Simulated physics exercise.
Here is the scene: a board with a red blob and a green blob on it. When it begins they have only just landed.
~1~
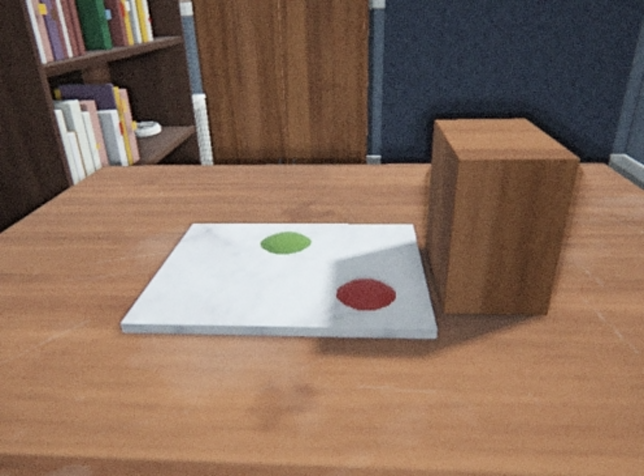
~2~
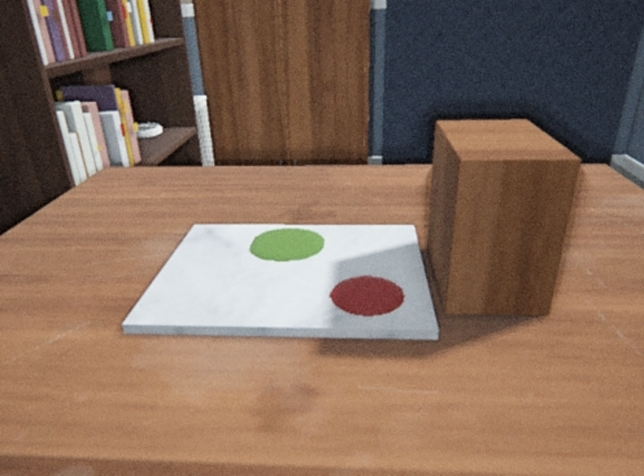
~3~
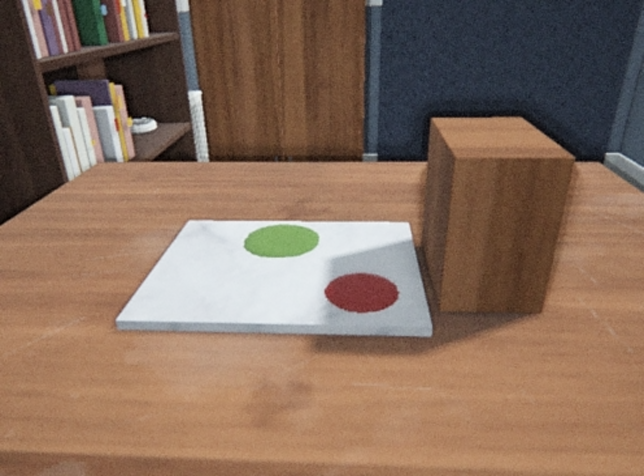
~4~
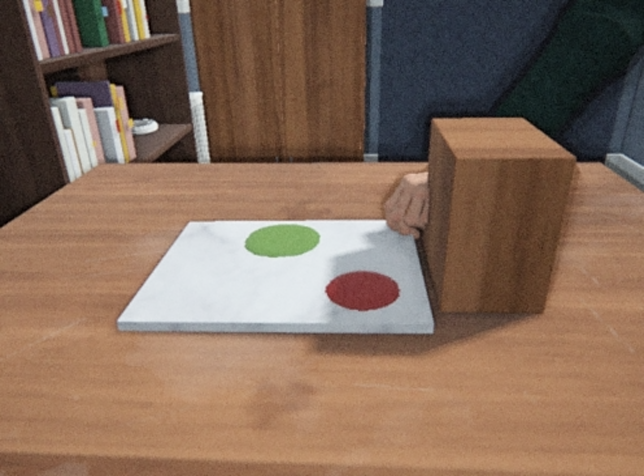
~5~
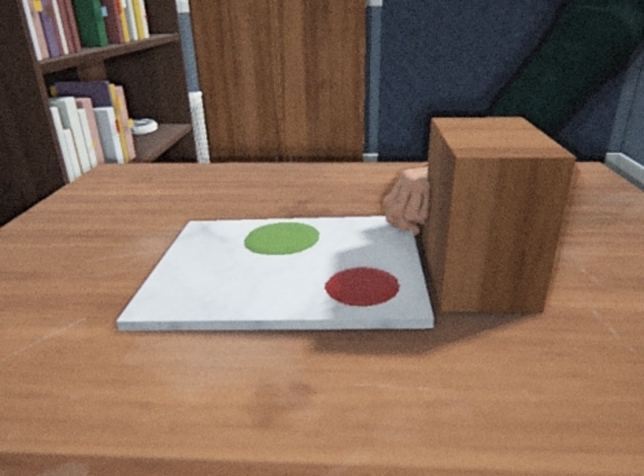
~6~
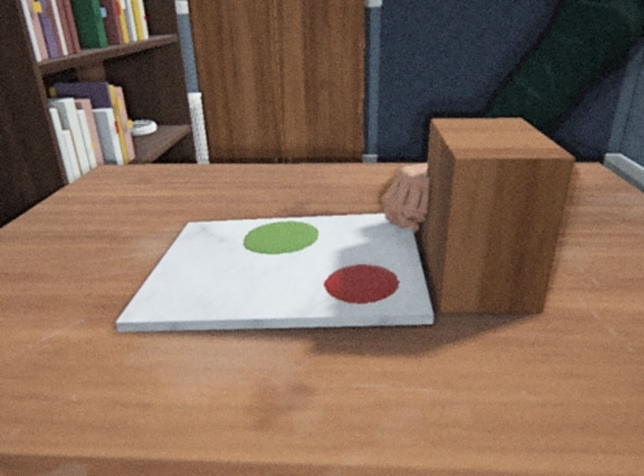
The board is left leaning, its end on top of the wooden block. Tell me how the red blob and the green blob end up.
The red blob? It stays put. The green blob slips off.
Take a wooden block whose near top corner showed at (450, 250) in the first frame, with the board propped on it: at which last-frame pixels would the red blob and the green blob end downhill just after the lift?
You'd find the first close to (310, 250) and the second close to (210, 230).
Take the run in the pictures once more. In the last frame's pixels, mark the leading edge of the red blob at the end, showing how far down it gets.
I'd mark it near (225, 224) in the last picture.
A moment on, slope about 36°; the red blob has crept a little; the green blob has crept down a long way.
Further on, the red blob has crept down a long way; the green blob is dripping off the low end.
When it is over, slope about 36°; the red blob has crept down a long way; the green blob is dripping off the low end.
